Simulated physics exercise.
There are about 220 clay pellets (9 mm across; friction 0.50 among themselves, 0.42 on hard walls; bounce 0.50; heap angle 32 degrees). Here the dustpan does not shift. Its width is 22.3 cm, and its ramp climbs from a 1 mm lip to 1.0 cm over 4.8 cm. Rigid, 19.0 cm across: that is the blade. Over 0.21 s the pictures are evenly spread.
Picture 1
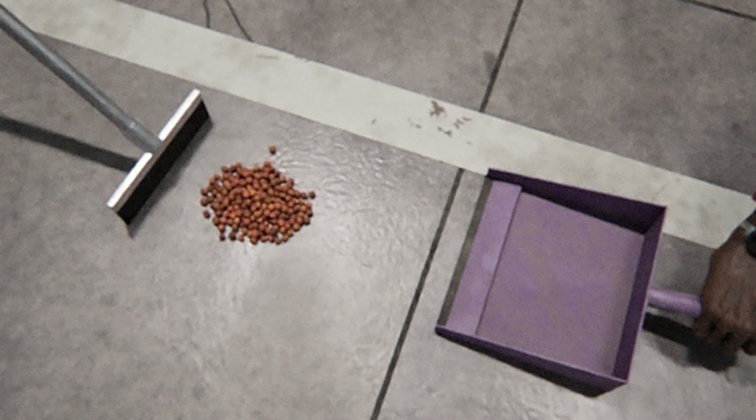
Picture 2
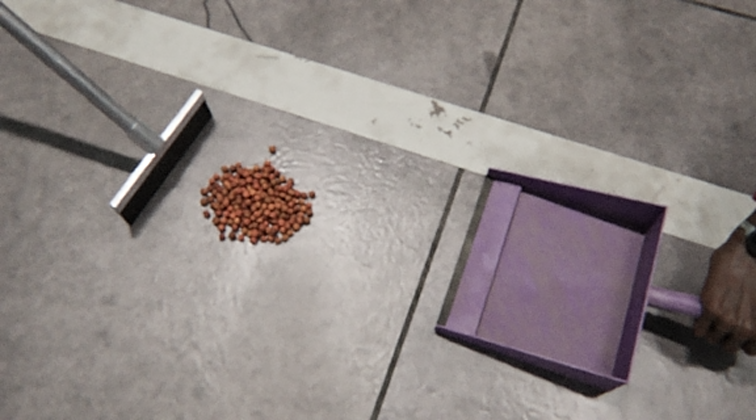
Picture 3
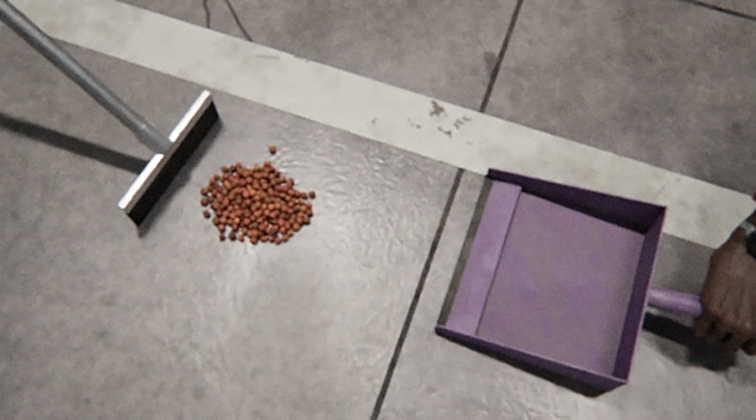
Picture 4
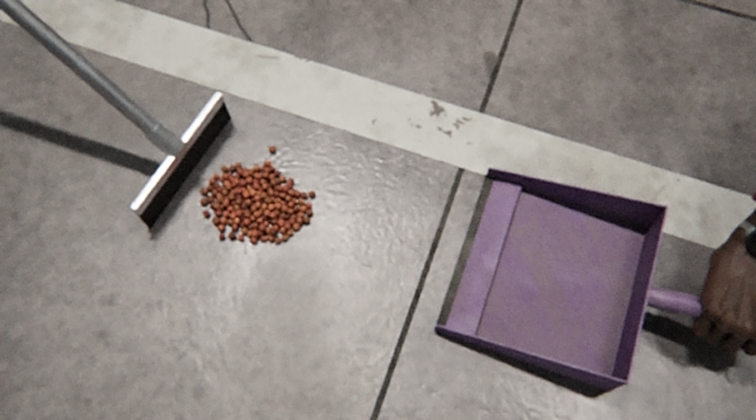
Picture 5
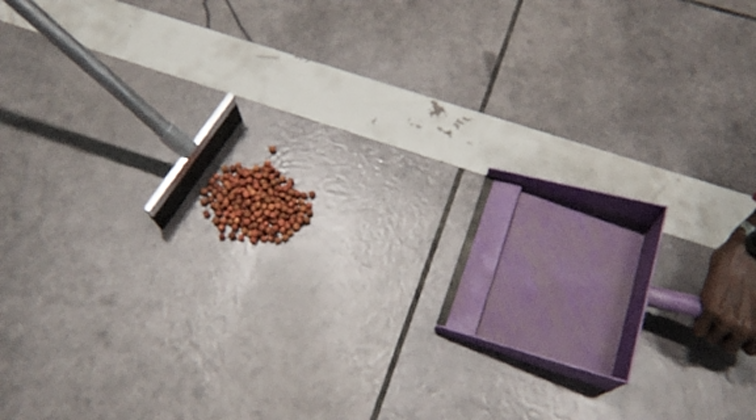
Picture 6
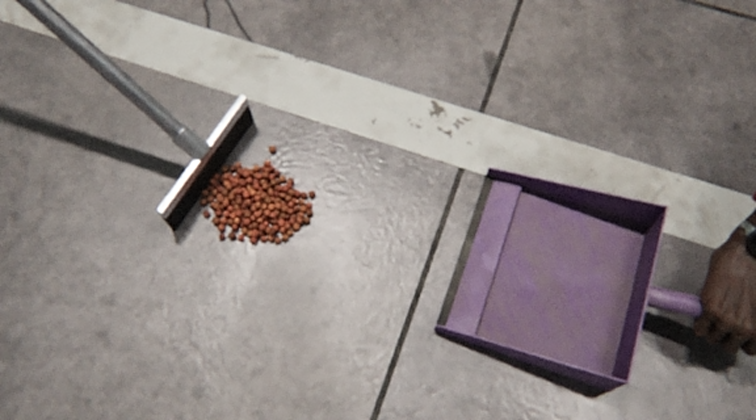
In the video, a long-handled broom or squeegee slides a short way right across a gray floor to the edge of a pile of small reddish-brown pellets, while a hand holds a purple dustpan still at right.
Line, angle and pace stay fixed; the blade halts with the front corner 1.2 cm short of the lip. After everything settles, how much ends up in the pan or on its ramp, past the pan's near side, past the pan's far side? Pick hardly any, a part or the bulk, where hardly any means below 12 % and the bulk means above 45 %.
Pan: A part; near side: Hardly any; far side: Hardly any.
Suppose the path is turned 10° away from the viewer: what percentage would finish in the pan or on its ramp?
Estimate: 0 % in pan or on ramp.
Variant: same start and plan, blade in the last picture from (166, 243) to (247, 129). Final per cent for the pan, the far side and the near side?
Per cent by place - pan 30, far side 0, near side 35.
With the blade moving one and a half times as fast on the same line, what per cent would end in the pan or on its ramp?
Near 20 %.
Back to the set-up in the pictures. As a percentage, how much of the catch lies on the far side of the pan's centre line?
Roughly 80 per cent.
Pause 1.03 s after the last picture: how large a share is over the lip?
Roughly 20 in a hundred.
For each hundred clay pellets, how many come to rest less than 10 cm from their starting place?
Roughly 15 per cent.
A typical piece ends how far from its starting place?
26 cm or thereabouts.
Then, 0.40 s after the last picture, middle of the blade 19 cm from the lip; 0 % over the lip, far side 0 %, near side 5 %.
Then, 0.66 s after the last picture, middle of the blade 9 cm from the lip; 0 % over the lip, far side 0 %, near side 5 %.
Then, 1.03 s after the last picture, middle of the blade 3 cm from the lip; 20 % over the lip, far side 0 %, near side 5 %.
In the end, pan 20 %, near side 5 %, far side 0 %, in front of the lip or behind the blade 80 %.
